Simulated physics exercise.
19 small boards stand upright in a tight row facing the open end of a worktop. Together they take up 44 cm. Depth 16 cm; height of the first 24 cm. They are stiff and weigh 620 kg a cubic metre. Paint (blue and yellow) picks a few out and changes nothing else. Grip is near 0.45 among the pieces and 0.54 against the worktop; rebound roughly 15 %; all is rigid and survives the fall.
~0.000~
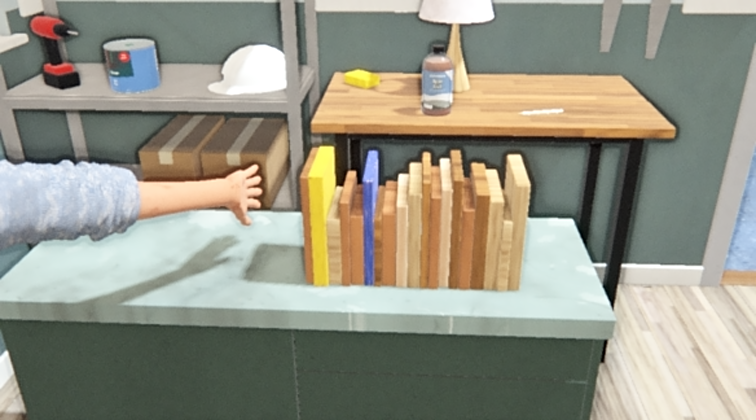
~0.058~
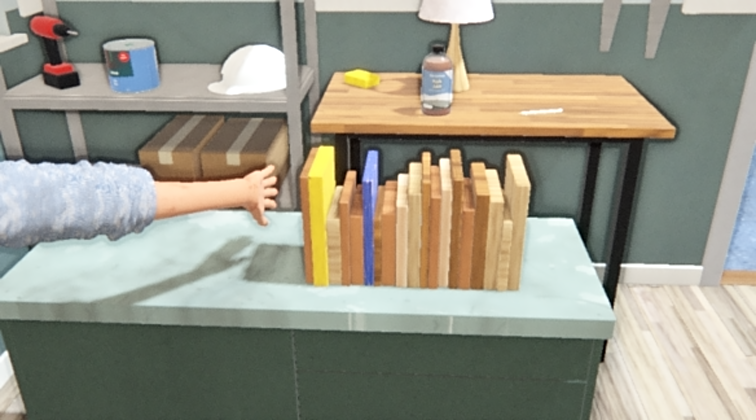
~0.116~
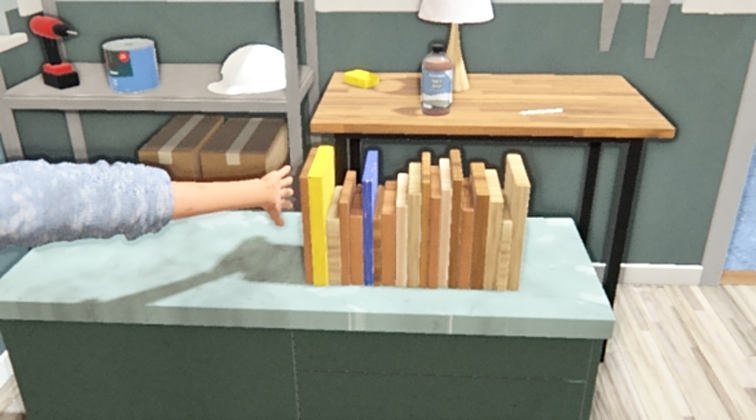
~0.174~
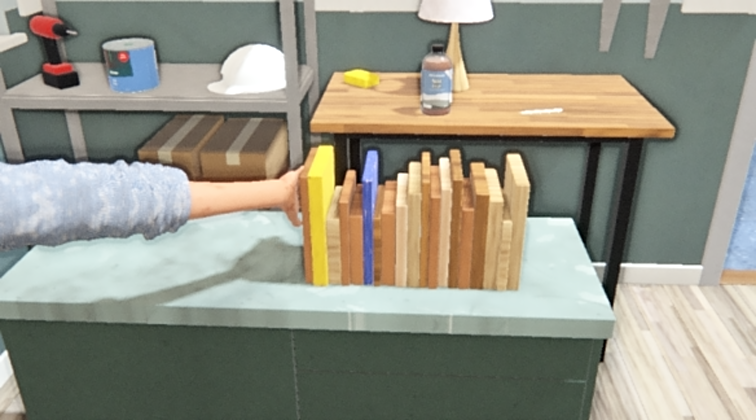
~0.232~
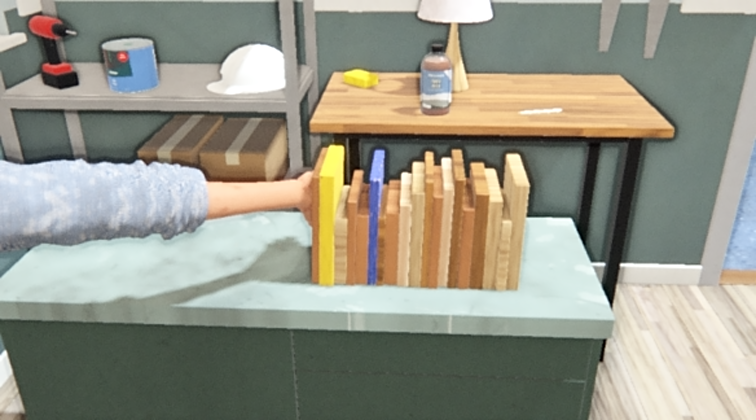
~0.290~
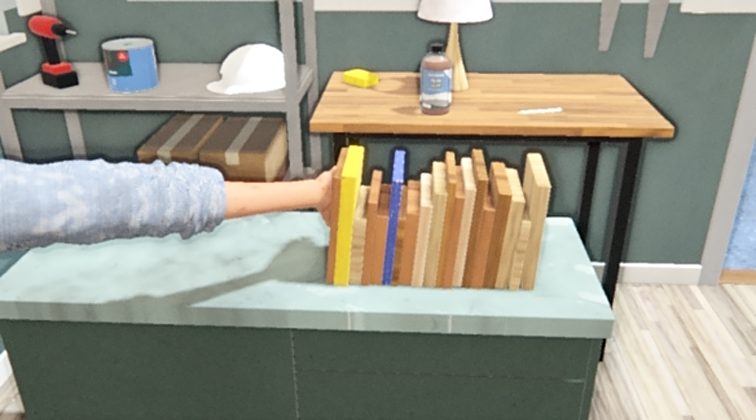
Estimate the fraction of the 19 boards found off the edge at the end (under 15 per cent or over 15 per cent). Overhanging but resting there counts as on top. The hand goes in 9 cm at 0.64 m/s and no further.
It comes to less than 15 per cent.
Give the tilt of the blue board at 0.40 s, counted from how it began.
Roughly 30°.
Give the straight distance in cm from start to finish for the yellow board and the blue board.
Moved: Yellow 10, blue 10.
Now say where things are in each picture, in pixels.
In the first frame (pixels give the middle of a visible side), hand (233, 191) 13 cm from the first; yellow board (319, 234); blue board (368, 236); none has stirred.
The second frame shows hand (250, 191) 9 cm from the first; yellow board (318, 234).
The third frame shows hand (267, 191) 54 mm from the first; yellow board (318, 234).
The fourth frame shows hand (285, 192) 17 mm from the first; yellow board (318, 234).
The fifth frame shows hand (302, 192) 20 mm in; yellow board (326, 233) 18 mm from its place; movement in 4 of them.
The sixth frame shows hand (320, 192) 58 mm in; yellow board (345, 234) 6° from how it stood; blue board (392, 235) 5° from how it stood; movement in 19 of them.
After 0.35 s, none of the 19 boards off the edge, 19 disturbed; yellow board 19° from how it stood; blue board 19° from how it stood.
After 0.40 s, none of the 19 boards off the edge, 19 disturbed; blue board 29° from how it stood; yellow board 29° from how it stood.
After 0.66 s, 1 of the 19 boards off the edge; blue board 36° from how it stood; yellow board 36° from how it stood.
In the end (1.1 s), 1 of the 19 boards off the edge; blue board 36° from how it stood; yellow board 36° from how it stood. That is 5 per cent. From the last view, middles, blue board near (418, 226), yellow board near (365, 223).
